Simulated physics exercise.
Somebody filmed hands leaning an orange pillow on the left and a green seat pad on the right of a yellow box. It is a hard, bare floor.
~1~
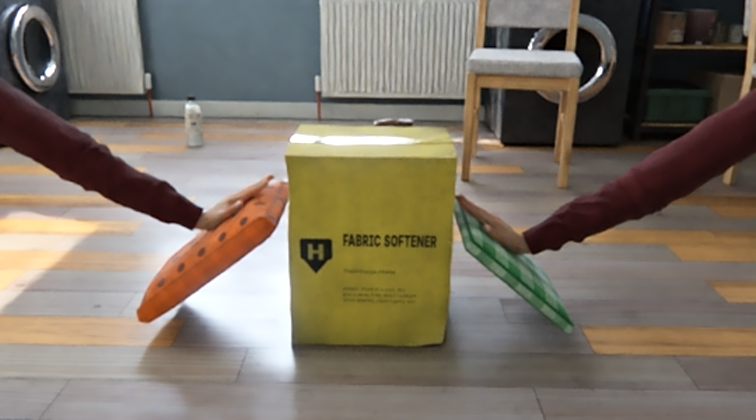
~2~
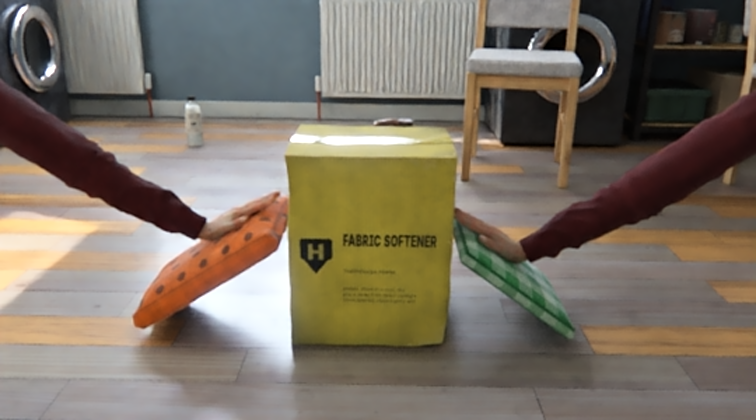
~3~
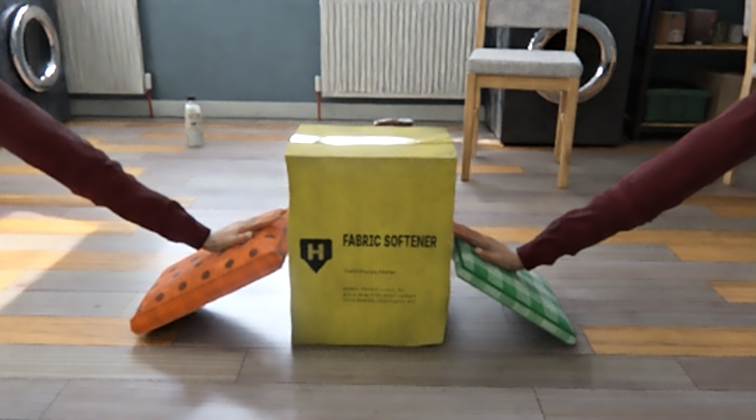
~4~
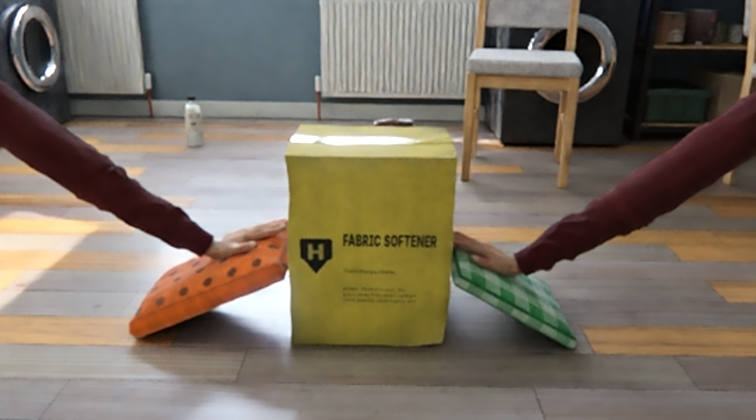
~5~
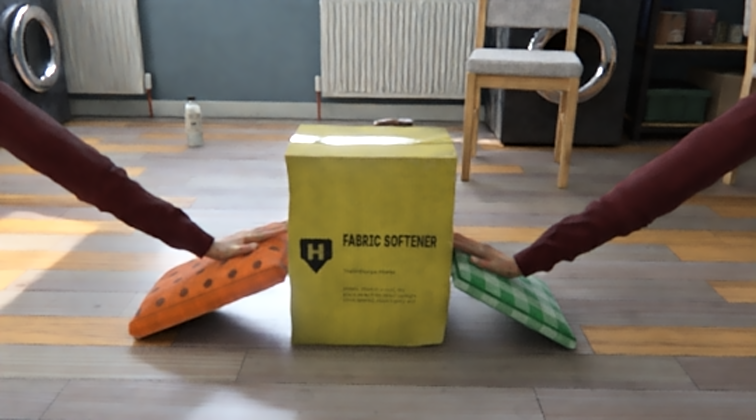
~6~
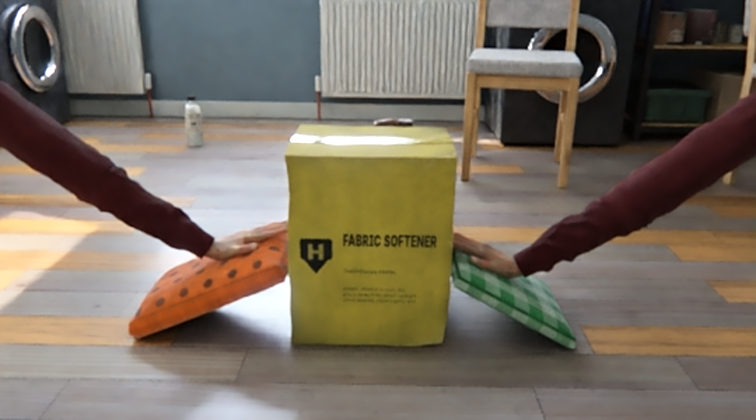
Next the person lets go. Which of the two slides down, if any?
In the end the orange pillow slumps to the floor, the green seat pad slides down flat.
Then, 0.26 s on from there, pillow flat on the floor near (215, 297); seat pad flat on the floor near (514, 311).
Then, 0.50 s on from there, pillow flat on the floor near (218, 299); seat pad flat on the floor near (514, 310).
In the end, pillow flat on the floor near (218, 299); seat pad flat on the floor near (513, 310). The orange pillow slides down flat and the green seat pad slips and lies down.
